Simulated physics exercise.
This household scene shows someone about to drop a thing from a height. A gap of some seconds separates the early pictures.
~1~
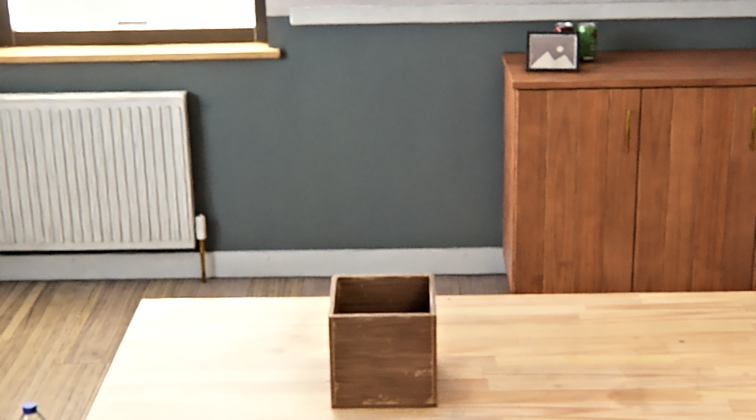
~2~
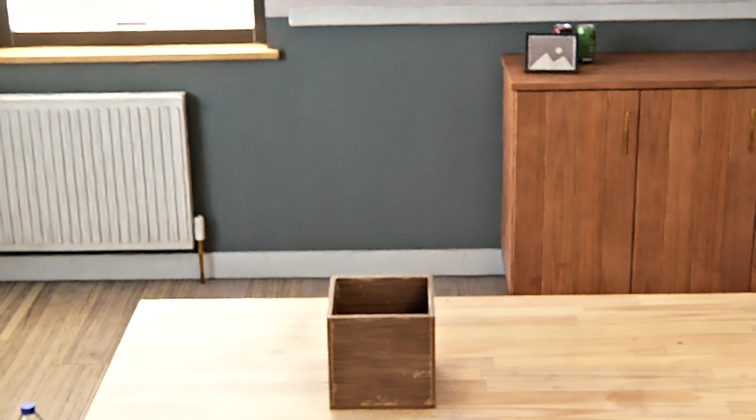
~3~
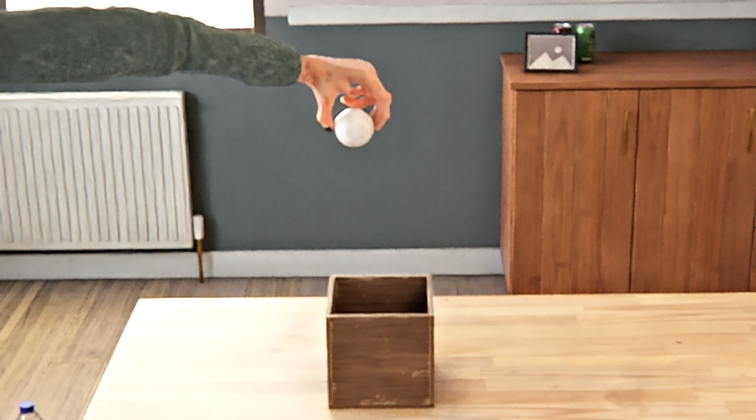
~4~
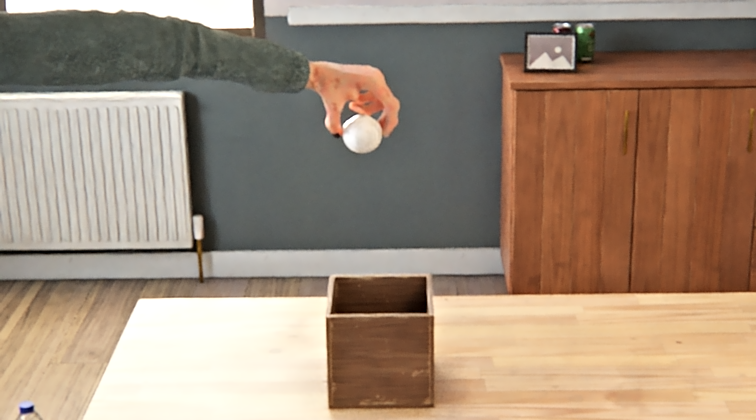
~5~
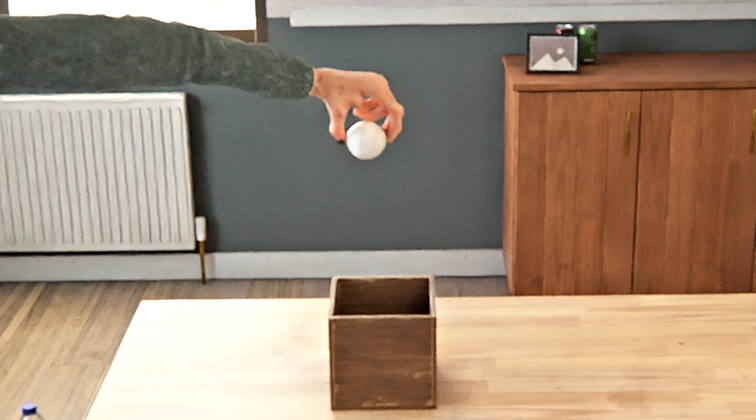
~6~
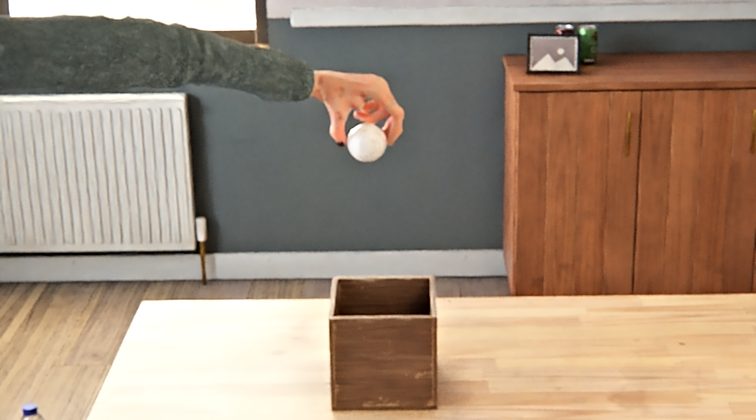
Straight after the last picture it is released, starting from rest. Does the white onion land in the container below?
Here it's going to be a hit, I reckon.
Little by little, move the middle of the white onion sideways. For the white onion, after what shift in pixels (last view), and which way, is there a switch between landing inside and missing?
36 px or so, leftward.
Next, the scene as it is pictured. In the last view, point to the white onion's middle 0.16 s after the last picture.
Close to (368, 185).
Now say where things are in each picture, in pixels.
Crate (384, 339), in the first picture.
Crate (382, 340), in the second picture.
Still on the way; white onion (354, 127); crate (381, 340), in the third picture.
Still on the way; white onion (362, 134); crate (381, 340), in the fourth picture.
Still on the way; white onion (367, 140); crate (384, 341), in the fifth picture.
In place, still held; white onion (367, 142); crate (384, 341), in the sixth picture.
Then, 0.16 s later than the last frame, white onion shifted about its own width near (368, 184).
Then, 0.24 s later than the last frame, white onion dropping near (370, 257).
Then, 0.32 s later than the last frame, white onion dropping near (372, 360).
When it is over, the white onion drops into the container, near (372, 366).
